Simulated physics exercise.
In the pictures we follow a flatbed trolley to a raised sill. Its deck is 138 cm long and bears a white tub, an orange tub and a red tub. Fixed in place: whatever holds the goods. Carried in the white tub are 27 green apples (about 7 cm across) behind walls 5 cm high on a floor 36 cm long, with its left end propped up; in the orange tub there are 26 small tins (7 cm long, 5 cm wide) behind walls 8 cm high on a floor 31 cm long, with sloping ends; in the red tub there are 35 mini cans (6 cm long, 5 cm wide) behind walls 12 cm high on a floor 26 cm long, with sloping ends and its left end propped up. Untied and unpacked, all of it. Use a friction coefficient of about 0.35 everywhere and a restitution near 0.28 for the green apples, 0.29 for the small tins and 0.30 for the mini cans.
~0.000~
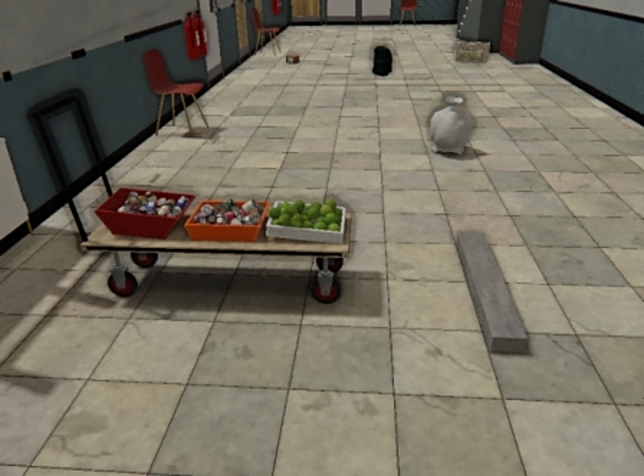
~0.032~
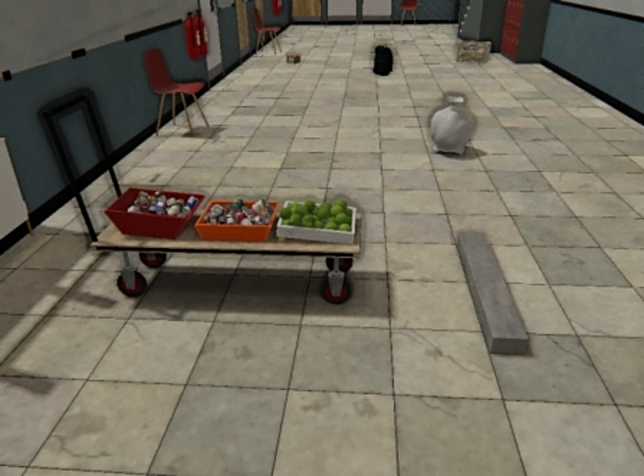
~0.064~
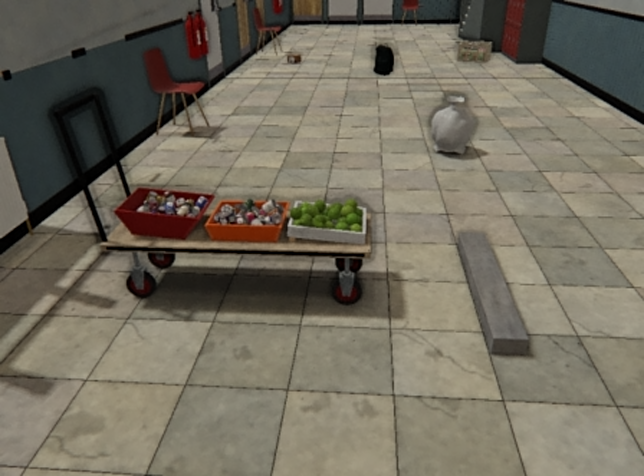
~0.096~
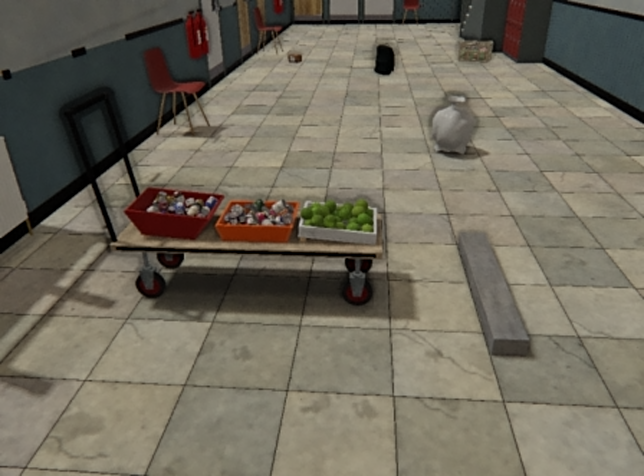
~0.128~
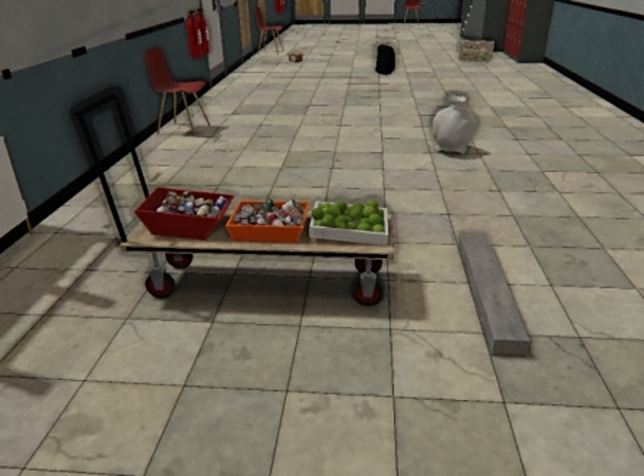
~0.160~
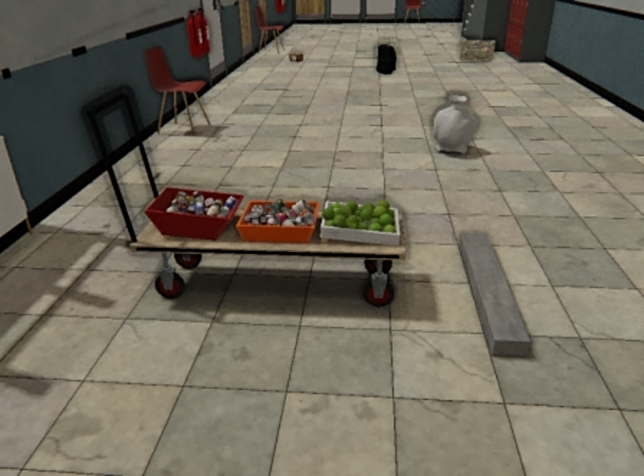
In a tiled corridor with red chairs along the left wall, a flatbed trolley carrying a red tub and an orange tub of small cans and a white tub of green apples rolls slowly a short way right.
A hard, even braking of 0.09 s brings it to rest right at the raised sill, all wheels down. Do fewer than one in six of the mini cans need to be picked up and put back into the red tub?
Yes, fewer than one in six do.
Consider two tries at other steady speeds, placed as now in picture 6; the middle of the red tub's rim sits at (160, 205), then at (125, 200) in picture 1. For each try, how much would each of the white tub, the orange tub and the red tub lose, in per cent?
Try by try, the white tub would lose 20 then 40 per cent, the orange tub 0 then 20 per cent, and the red tub 0 then 20 per cent.
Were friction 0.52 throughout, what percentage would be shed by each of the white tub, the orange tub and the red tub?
In that case white tub 20, orange tub 0, red tub 0 per cent.
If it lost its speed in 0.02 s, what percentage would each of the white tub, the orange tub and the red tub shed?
White tub 40, orange tub 20, red tub 10 %.
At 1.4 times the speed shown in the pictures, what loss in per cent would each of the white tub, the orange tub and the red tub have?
In that case the white tub sheds 40 per cent, the orange tub 20 per cent and the red tub 20 per cent.
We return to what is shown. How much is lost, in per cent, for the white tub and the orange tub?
White tub: 30 %; orange tub: 10 %.
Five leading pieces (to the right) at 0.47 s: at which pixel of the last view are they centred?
Centre: About (478, 216) px.
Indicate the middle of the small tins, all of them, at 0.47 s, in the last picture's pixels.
Centre: Around (369, 222) px.
After 0.37 s, it begins to slow.
After 0.47 s, the white tub has all 27, the orange tub is down by 1 of 26 and the red tub has all 35.
After 0.59 s, the white tub is down by 6 of 27, the orange tub is down by 2 of 26 and the red tub has all 35.
After 0.82 s, the white tub is down by 7 of 27, the orange tub is down by 1 of 26 and the red tub is down by 2 of 35.
When it is over (at 1.32 s), the white tub is down by 8 of 27, the orange tub is down by 2 of 26 and the red tub is down by 2 of 35. Asked share, 2 of 35, 6 per cent.
